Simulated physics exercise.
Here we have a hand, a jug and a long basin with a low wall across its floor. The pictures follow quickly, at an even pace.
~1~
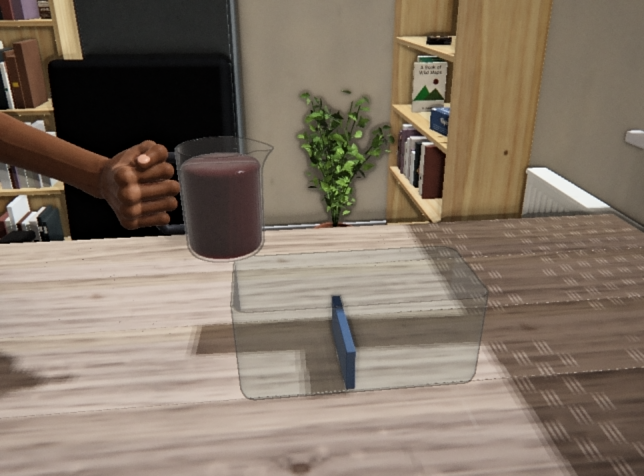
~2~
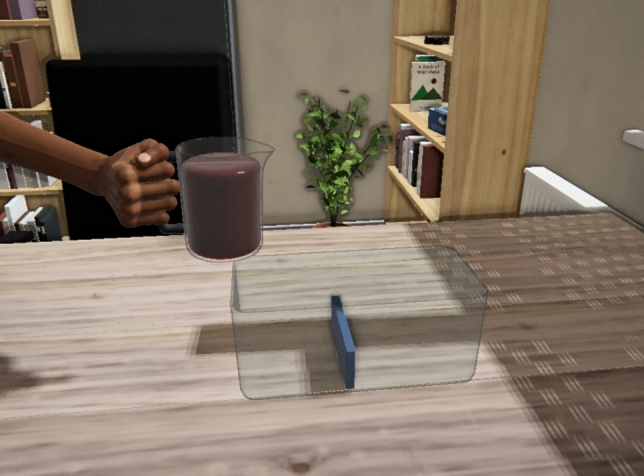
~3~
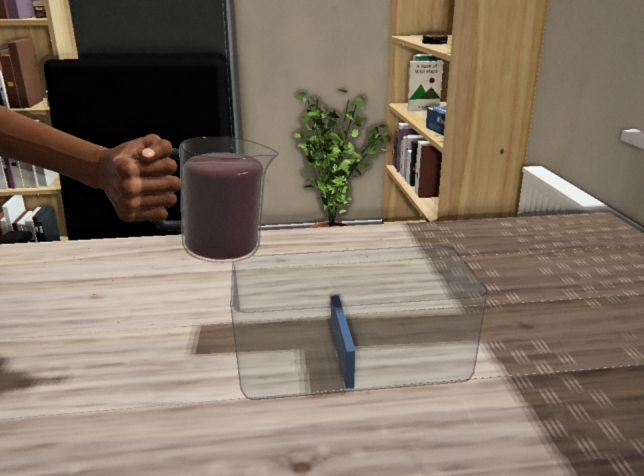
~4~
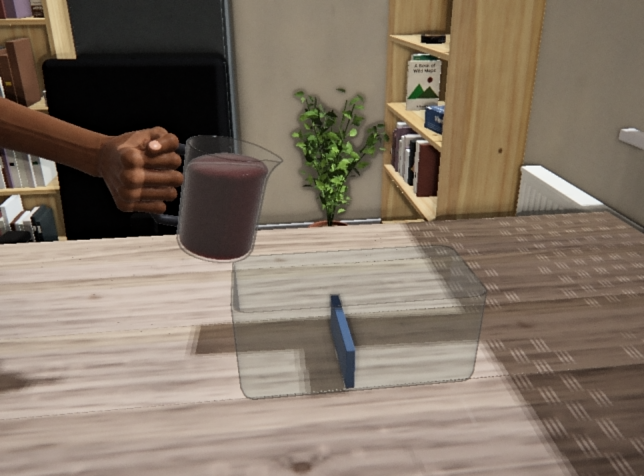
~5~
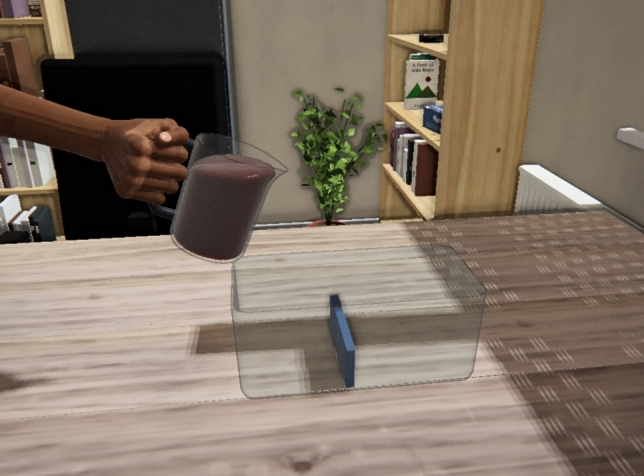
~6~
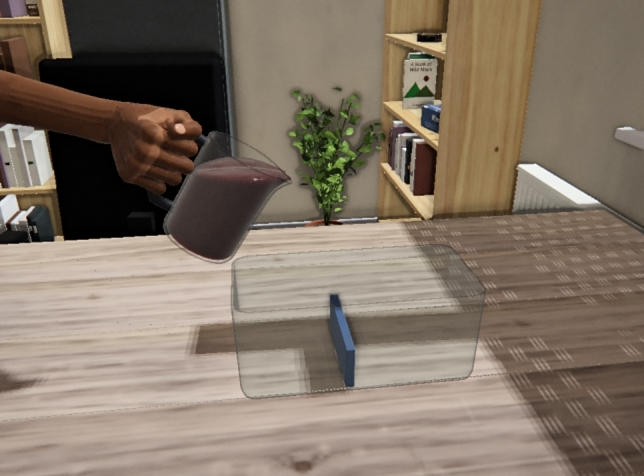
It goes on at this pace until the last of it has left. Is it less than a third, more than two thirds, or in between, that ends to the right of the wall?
It comes to not even a third.
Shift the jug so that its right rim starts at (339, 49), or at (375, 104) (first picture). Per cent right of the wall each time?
The first gives 90 %, the second 85 %.
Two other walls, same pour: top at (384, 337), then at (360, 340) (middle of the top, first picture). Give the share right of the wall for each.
The first gives 15 %, the second 20 %.
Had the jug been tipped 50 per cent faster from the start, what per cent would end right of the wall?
Roughly 15 in a hundred.
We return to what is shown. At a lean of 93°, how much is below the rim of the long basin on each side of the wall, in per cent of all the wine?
Some 10 per cent left and 10 right.
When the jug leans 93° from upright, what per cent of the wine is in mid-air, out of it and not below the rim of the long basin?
About 20 per cent.
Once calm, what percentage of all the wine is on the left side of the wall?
It comes to 80 per cent or so.
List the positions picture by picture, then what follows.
In the first picture, tilt 0°; pouring edge (274, 147); surface from (181, 163) to (261, 160); the long basin's rim runs from (233, 284) to (471, 270); the wall's top is at (343, 323).
In the second picture, tilt 1°; pouring edge (275, 148); surface from (181, 163) to (261, 161).
In the third picture, tilt 6°; pouring edge (278, 152); surface from (184, 162) to (264, 163).
In the fourth picture, tilt 12°; pouring edge (283, 159); surface from (187, 163) to (269, 165).
In the fifth picture, tilt 21°; pouring edge (289, 169); surface from (187, 178) to (277, 166).
In the sixth picture, tilt 32°; pouring edge (293, 181); surface from (181, 191) to (290, 174).
A moment on, the jug is tipped on its side and 64 per cent is still to pour, 8 is left of the wall and 9 right of it.
Next, the jug is tipped right over and 17 per cent is still to pour, 53 is left of the wall and 18 right of it.
Then the jug is tipped right over and 2 per cent is still to pour, 75 is left of the wall and 19 right of it.
Later the jug is tipped right over and 0 per cent is still to pour, 79 is left of the wall and 20 right of it.
Finally, 79 per cent lies left of the wall, 20 right of it and 1 outside.
